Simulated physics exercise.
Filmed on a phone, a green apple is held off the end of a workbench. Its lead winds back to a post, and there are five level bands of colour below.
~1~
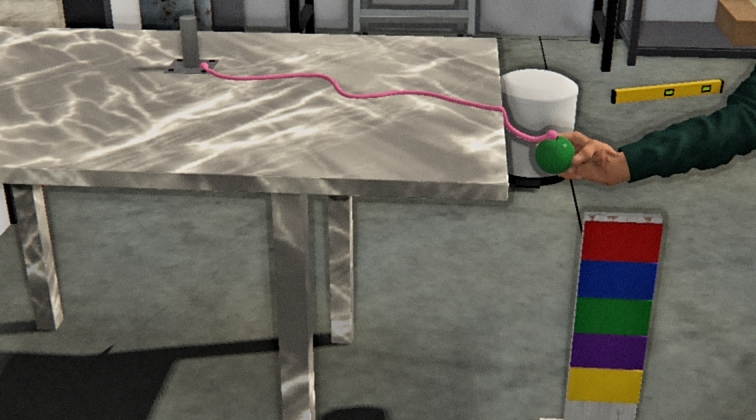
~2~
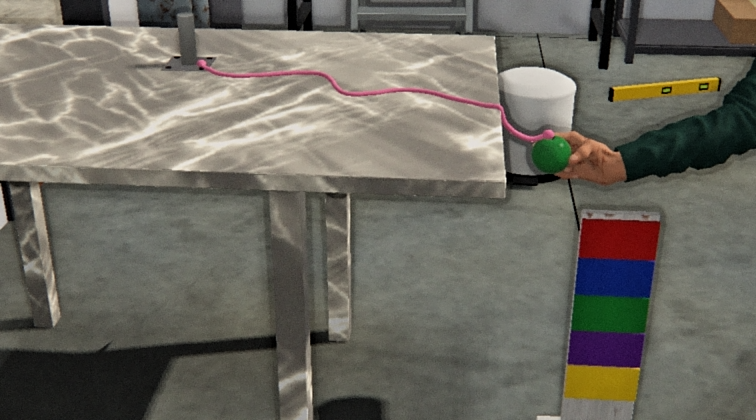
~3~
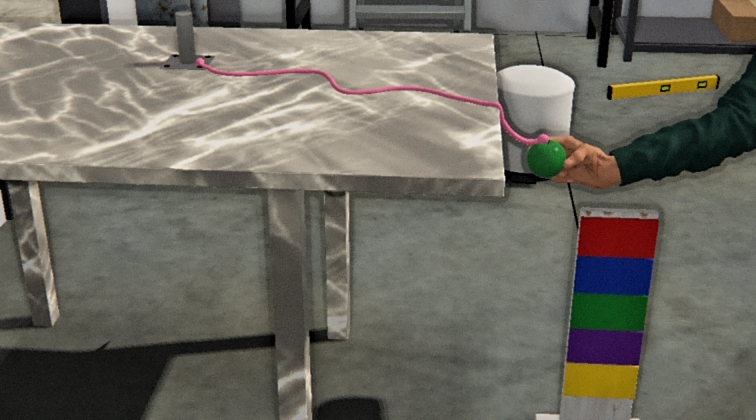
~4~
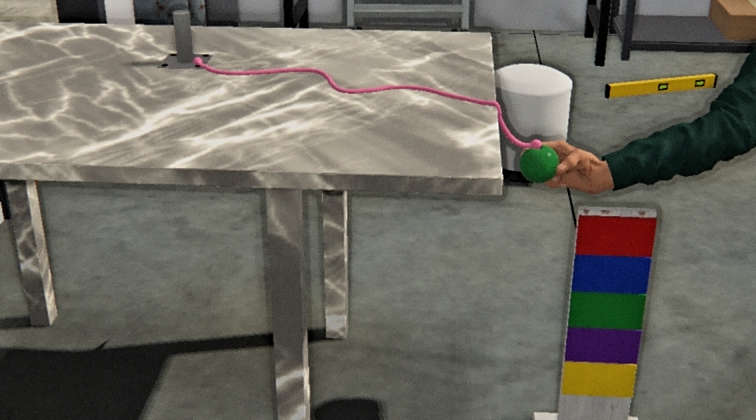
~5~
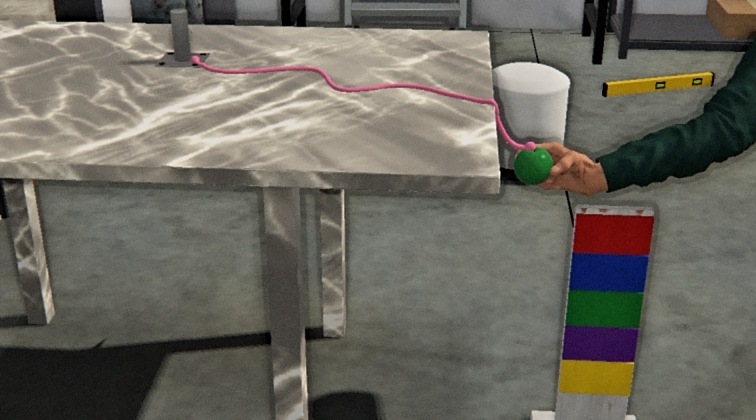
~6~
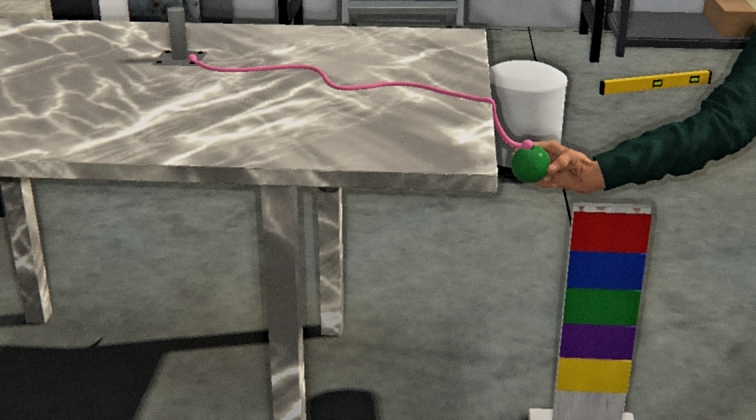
Green ball on a pink cord held by a hand beyond a workbench edge, drifting slightly left above five coloured bands.
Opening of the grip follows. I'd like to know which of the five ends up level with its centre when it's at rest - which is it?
It's red.
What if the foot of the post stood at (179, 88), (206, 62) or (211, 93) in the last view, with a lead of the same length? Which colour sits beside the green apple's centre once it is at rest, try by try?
The first case gives blue, the second blue and the third green.
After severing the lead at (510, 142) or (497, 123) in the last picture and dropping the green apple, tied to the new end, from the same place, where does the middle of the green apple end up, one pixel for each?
In order, roughly (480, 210) and (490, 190).
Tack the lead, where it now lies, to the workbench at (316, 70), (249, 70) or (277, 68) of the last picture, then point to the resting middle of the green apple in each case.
Those spots come out as (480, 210), (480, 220) and (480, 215).
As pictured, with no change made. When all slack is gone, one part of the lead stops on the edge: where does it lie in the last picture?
Close to (445, 93).
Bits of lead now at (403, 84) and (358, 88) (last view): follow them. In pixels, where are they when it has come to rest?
The first finishes about (449, 92) and the second about (403, 86).
Soon after, apple near (465, 221); level with red.
Then, apple near (495, 231); level with red.
At rest, apple near (481, 229); level with red. Its centre hangs level with the red band.
